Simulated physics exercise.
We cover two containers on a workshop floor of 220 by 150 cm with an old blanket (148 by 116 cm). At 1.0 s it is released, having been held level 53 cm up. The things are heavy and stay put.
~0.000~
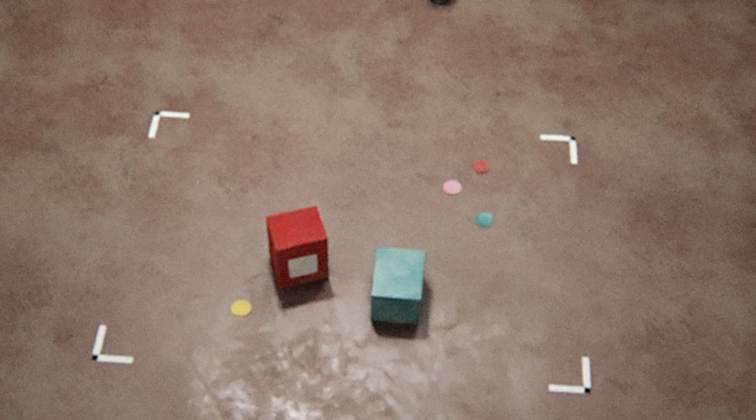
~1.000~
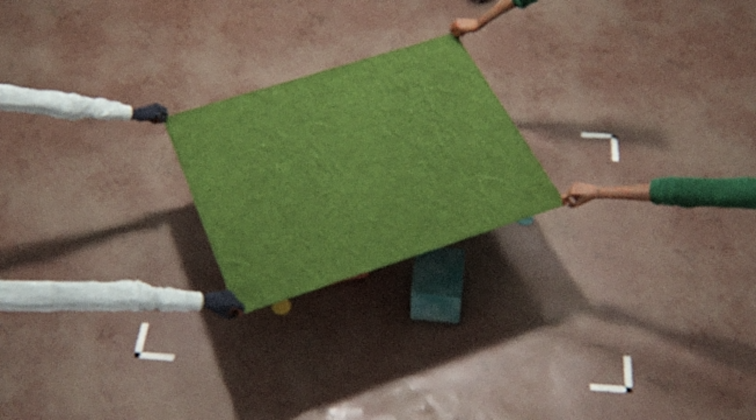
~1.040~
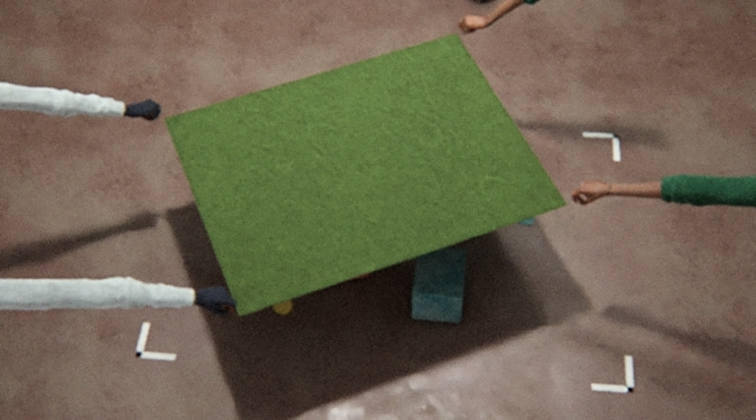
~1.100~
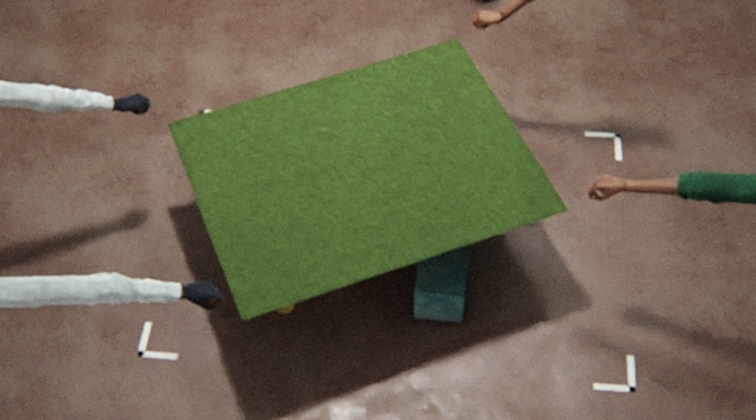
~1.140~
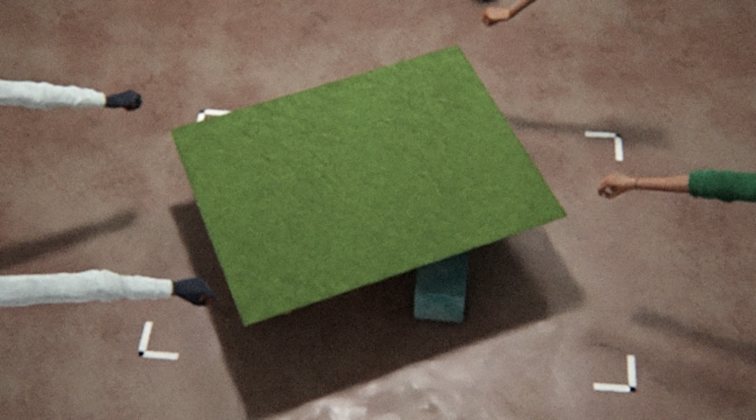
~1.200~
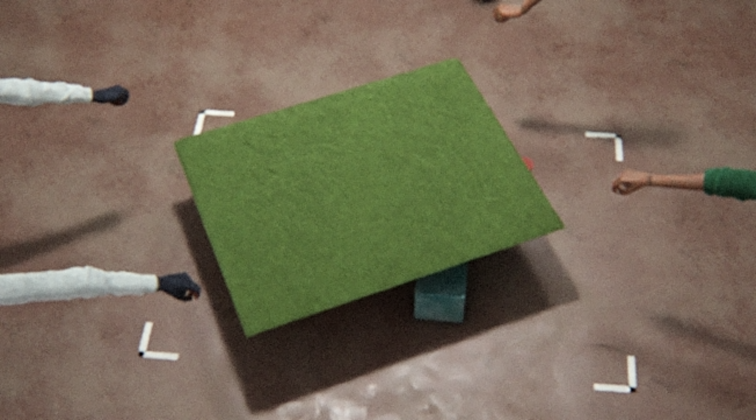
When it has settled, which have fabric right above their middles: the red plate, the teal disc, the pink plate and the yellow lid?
Result: Red plate still shows, teal disc stays uncovered, pink plate remains in the open, yellow lid vanishes under it.
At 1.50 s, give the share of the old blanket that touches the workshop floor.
I'd put it near 25 in a hundred.
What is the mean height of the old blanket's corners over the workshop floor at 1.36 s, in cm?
The corners are on average some 6 cm above the surface.
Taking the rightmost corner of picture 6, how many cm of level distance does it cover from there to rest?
Roughly 16 cm.
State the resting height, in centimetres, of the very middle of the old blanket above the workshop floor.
Looks like close to 24 cm up.
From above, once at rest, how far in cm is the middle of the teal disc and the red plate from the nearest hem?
First: Approx. 12 cm; second: Approx. 24 cm.
At 1.4 s, 0 % of it is down, spanning 175 by 161 cm, above yellow lid.
At 1.5 s, 25 % of it is down, spanning 165 by 150 cm, above yellow lid.
At 1.7 s, 30 % of it is down, spanning 164 by 149 cm, above yellow lid.
At 1.8 s, 30 % of it is down, spanning 164 by 147 cm, above yellow lid.
At 3.3 s, 35 % of it is down, spanning 163 by 145 cm, above yellow lid.
